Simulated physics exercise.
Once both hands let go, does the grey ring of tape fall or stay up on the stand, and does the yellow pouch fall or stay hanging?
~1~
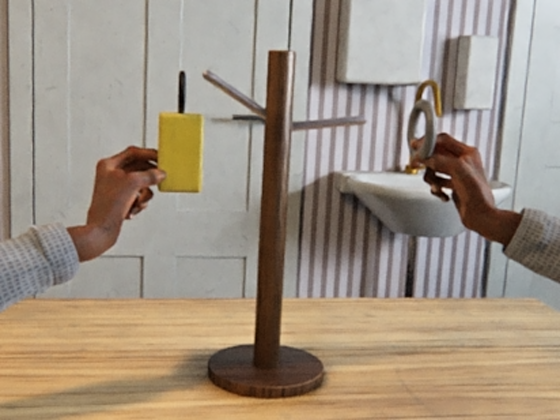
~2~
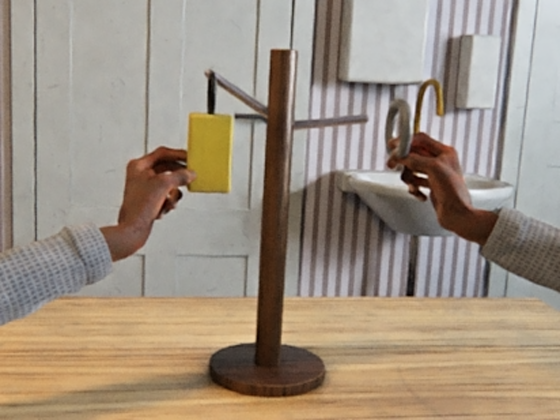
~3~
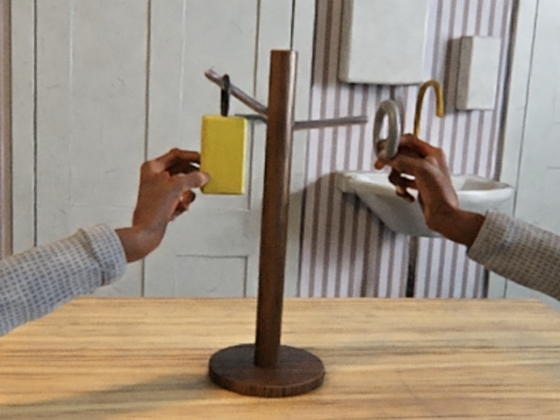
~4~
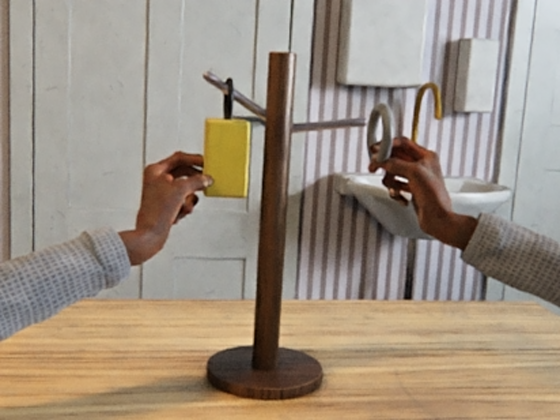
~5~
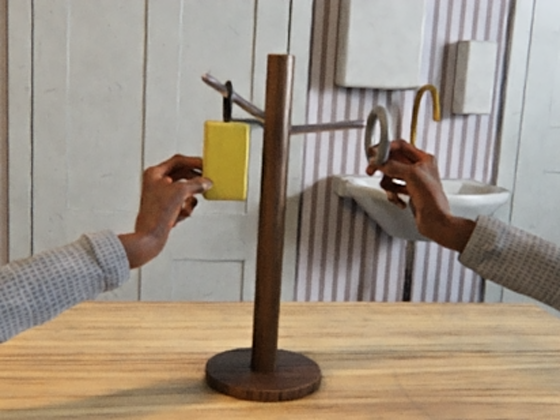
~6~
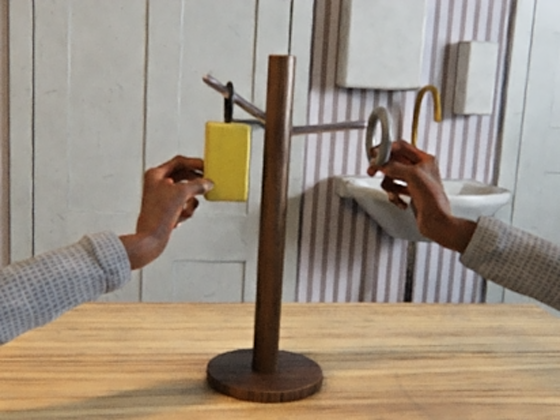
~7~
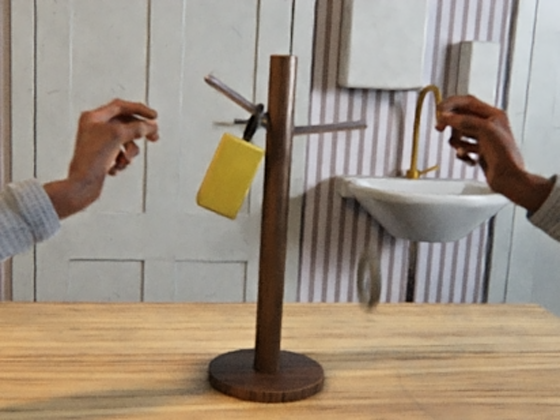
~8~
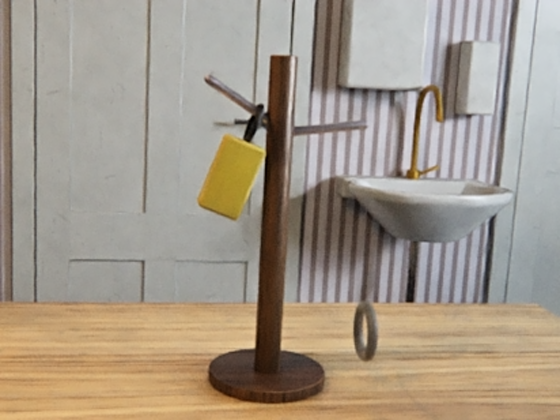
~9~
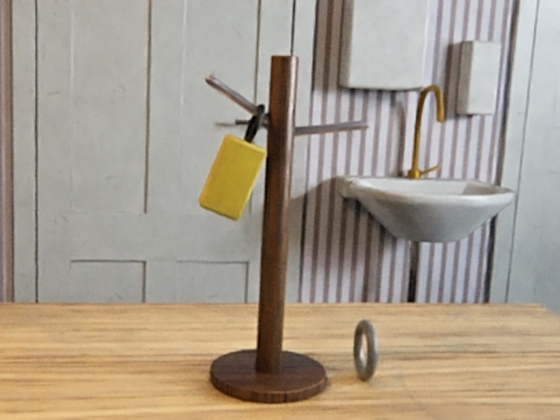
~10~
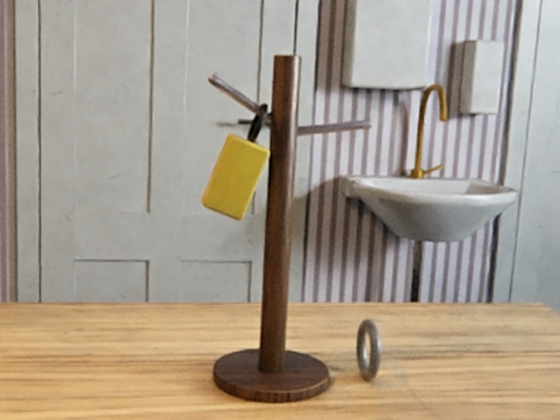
The grey ring of tape falls to the tabletop, while the yellow pouch stays hanging on its peg, tilted against the post.
To begin with, two hands hold a yellow pouch with a dark loop on the left and a grey ring of tape on the right, either side of a wooden peg stand on a table, with a sink behind. The hands move inward, bringing the pouch to the left peg and the ring to the tip of the right one. After a brief pause, both hands let go and draw back. The pouch slides toward the post and tilts, while the ring drops. Finally, the pouch hangs at a slant from its peg and the ring stands on the tabletop beside the base.
